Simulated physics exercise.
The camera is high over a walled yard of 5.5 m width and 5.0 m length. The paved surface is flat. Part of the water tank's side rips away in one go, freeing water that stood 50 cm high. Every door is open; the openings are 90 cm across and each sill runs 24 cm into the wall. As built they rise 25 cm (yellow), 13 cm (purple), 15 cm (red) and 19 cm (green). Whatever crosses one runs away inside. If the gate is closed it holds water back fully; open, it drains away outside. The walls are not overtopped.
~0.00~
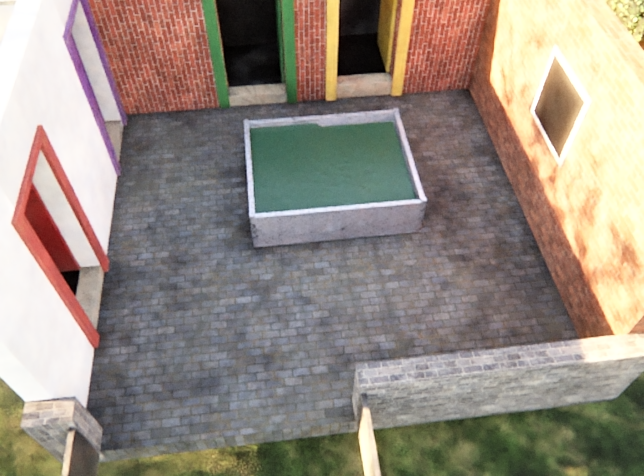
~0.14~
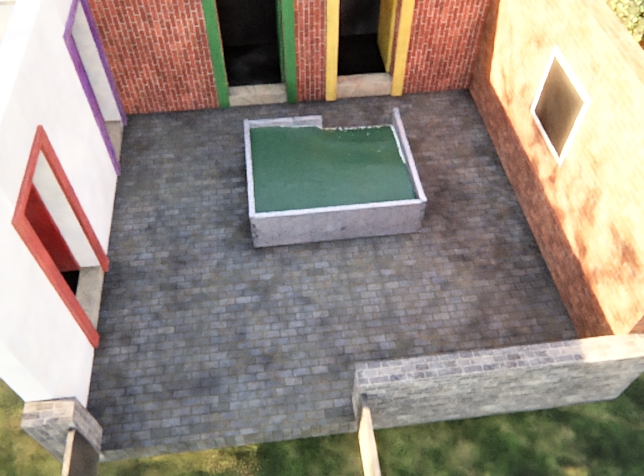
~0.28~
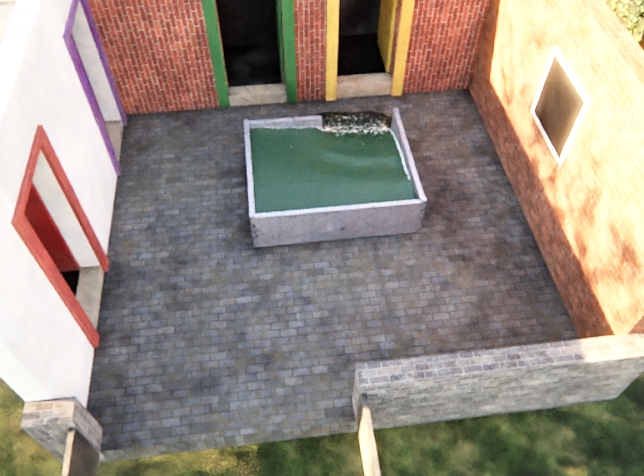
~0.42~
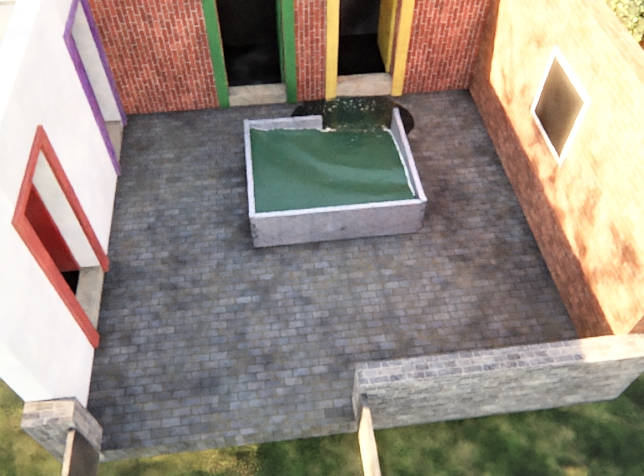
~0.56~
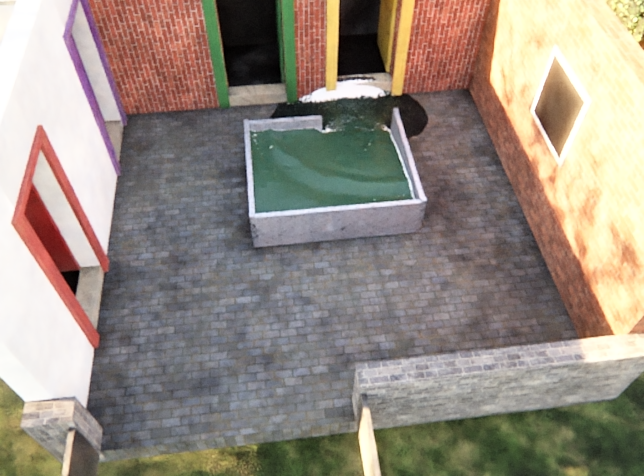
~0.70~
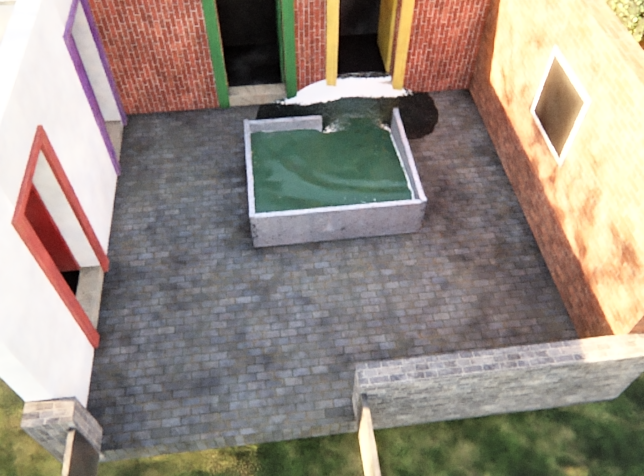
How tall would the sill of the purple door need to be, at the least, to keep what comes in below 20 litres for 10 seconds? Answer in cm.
Close to 10.5 cm is just enough.
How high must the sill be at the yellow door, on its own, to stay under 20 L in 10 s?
About 31 cm at yellow.
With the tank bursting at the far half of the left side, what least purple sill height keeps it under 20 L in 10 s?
About 21 cm.
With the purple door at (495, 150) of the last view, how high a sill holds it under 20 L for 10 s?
Roughly 7.5 cm.
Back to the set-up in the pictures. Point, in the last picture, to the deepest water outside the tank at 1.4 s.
Around (356, 102).
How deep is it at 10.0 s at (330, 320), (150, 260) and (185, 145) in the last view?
In that order: 4, 3 and 5 cm.
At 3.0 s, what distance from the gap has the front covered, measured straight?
Some 3.6 m out.
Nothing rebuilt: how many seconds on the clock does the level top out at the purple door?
Around 3.0 s.
After 1.4 s water covers 15 % of the floor, deepest (36 cm) near (356, 102); it has not reached the purple door.
After 3.0 s water covers 45 % of the floor, deepest (26 cm) near (466, 94); 16 cm at the purple door, 0 litres in over its 13 cm sill.
After 10.0 s water covers 95 % of the floor, deepest (9 cm) near (85, 429); 5 cm at the purple door, 5 litres in over its 13 cm sill.
At the purple door as built, the water arrived by 2.1 s and peaked near 16 cm at 3.0 s.
With a sill of 9 cm, 37 litres would have come in within the 10 s; with 12 cm, 10 litres. So under 20 litres takes about 10.5 cm.
